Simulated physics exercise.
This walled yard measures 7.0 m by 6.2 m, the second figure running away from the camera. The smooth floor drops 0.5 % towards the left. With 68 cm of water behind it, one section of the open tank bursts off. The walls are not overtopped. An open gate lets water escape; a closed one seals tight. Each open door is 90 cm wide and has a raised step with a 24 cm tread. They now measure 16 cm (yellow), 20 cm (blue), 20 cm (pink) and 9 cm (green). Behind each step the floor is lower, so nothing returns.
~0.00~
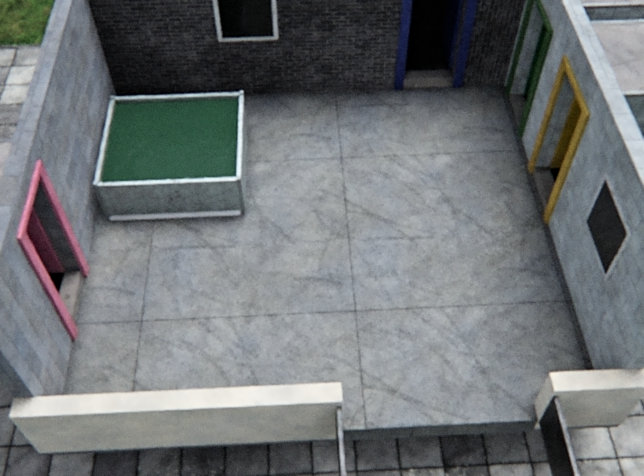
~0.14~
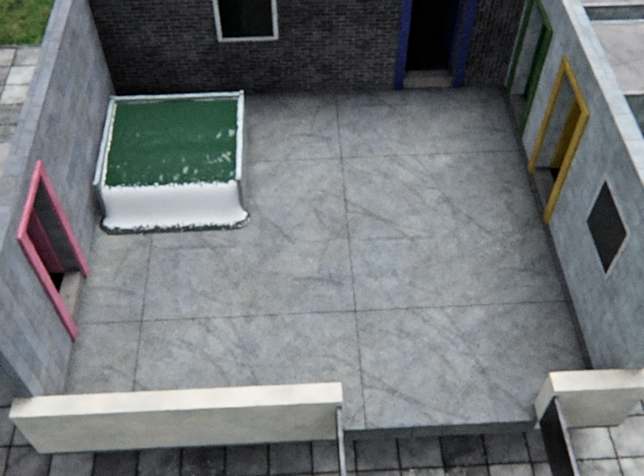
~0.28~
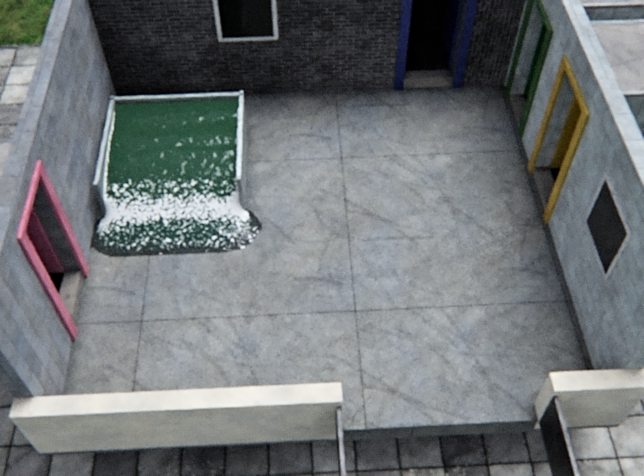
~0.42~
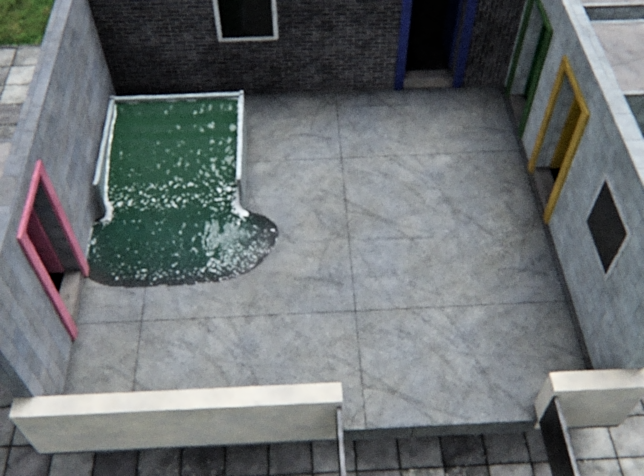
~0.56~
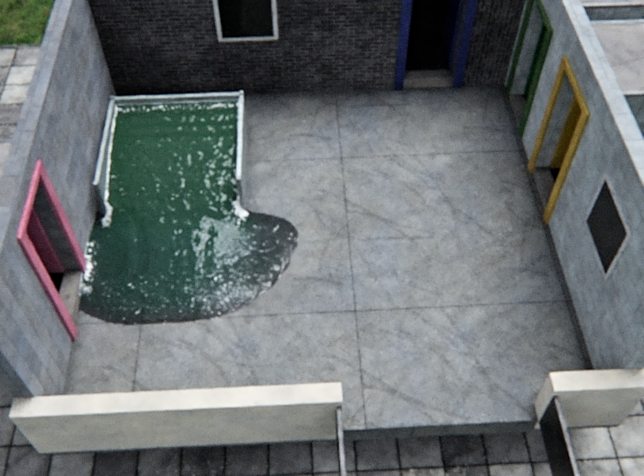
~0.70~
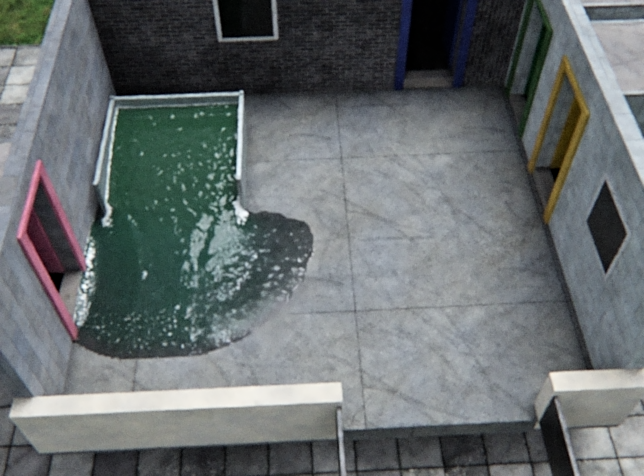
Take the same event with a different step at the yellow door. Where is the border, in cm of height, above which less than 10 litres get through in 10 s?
At least 7 cm or so.
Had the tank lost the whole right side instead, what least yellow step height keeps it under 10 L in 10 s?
Some 20 cm.
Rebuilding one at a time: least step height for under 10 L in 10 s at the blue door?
About 9.0 cm at blue.
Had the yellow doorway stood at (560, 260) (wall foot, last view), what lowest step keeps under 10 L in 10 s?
About 11.5 cm.
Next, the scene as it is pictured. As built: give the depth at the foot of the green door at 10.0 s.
Some 10.5 cm.
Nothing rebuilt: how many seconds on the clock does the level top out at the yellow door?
Around 6.0 s.
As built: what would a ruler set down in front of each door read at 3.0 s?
Depths in cm: Yellow 0, blue 0, pink 14, green 0.
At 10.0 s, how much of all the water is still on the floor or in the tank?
Roughly 84 in a hundred.
After 1.4 s water covers 30 % of the floor, deepest (44 cm) near (58, 426); it has not reached the yellow door.
After 3.0 s water covers 40 % of the floor, deepest (32 cm) near (58, 426); it has not reached the yellow door.
After 10.0 s water covers 95 % of the floor, deepest (10 cm) near (510, 128); 5 cm at the yellow door, 0 litres in over its 16 cm step.
At the yellow door as built, the water arrived by 5.1 s and peaked near 11 cm at 5.8 s.
With a step of 5.5 cm, 18 litres would have come in within the 10 s; with 7.5 cm, 7 litres. So under 10 litres takes about 7 cm.
